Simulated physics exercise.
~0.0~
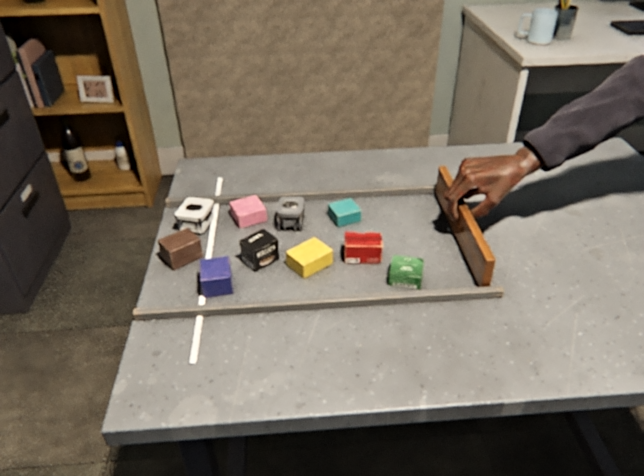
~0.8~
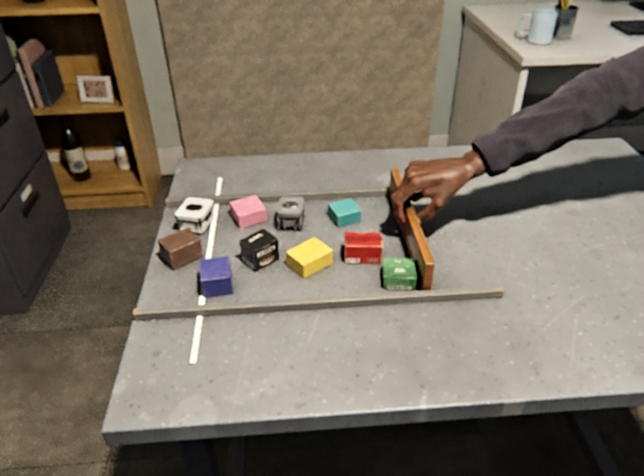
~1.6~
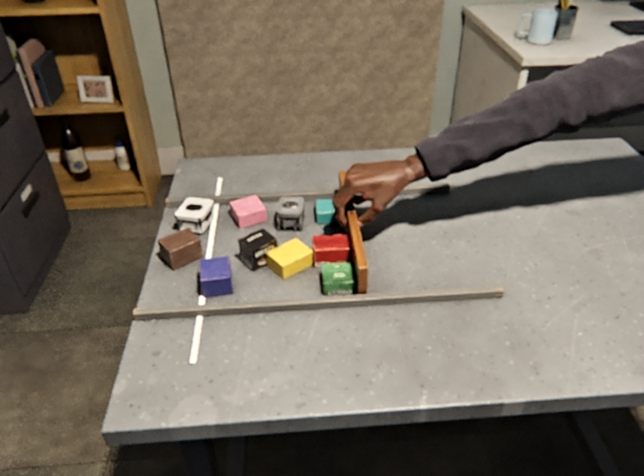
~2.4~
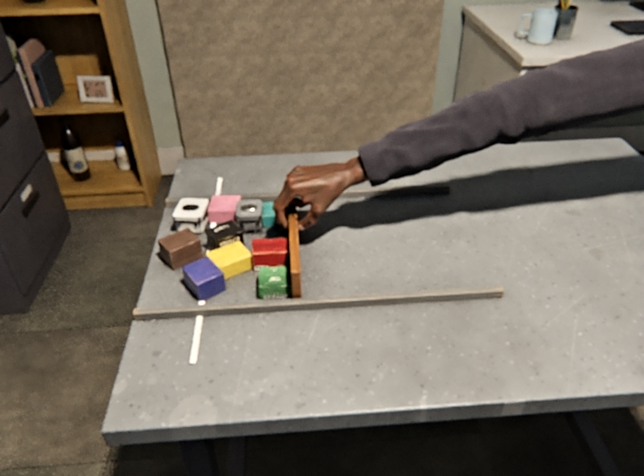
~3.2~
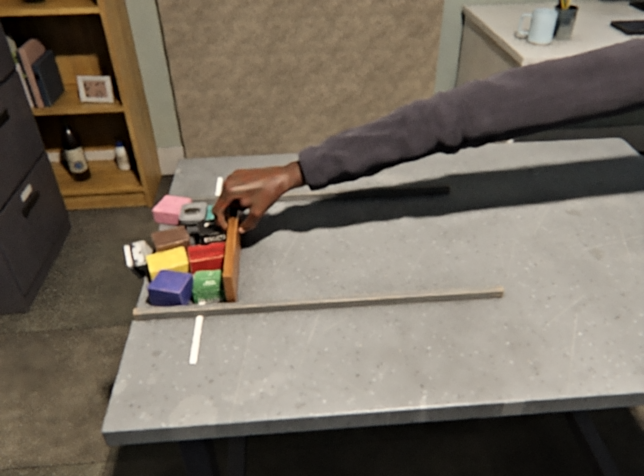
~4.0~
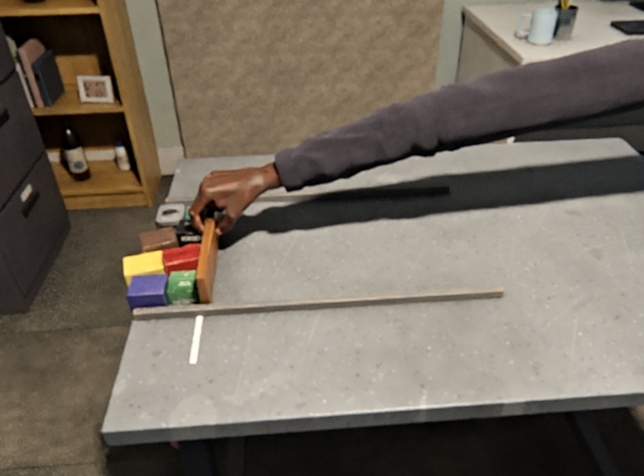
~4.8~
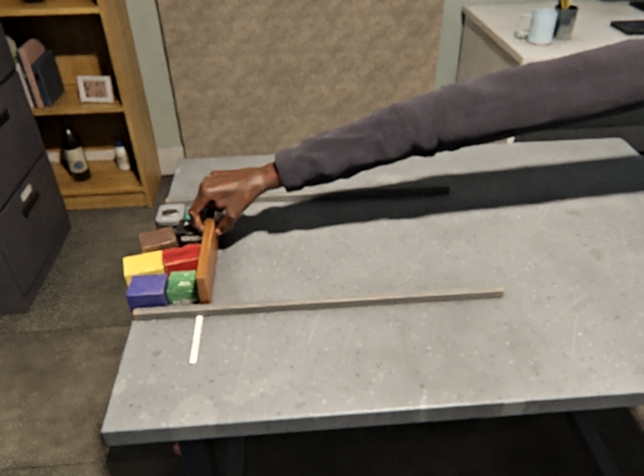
A hand-held board sweeps small objects left across a table, pushing the pink block off the edge.
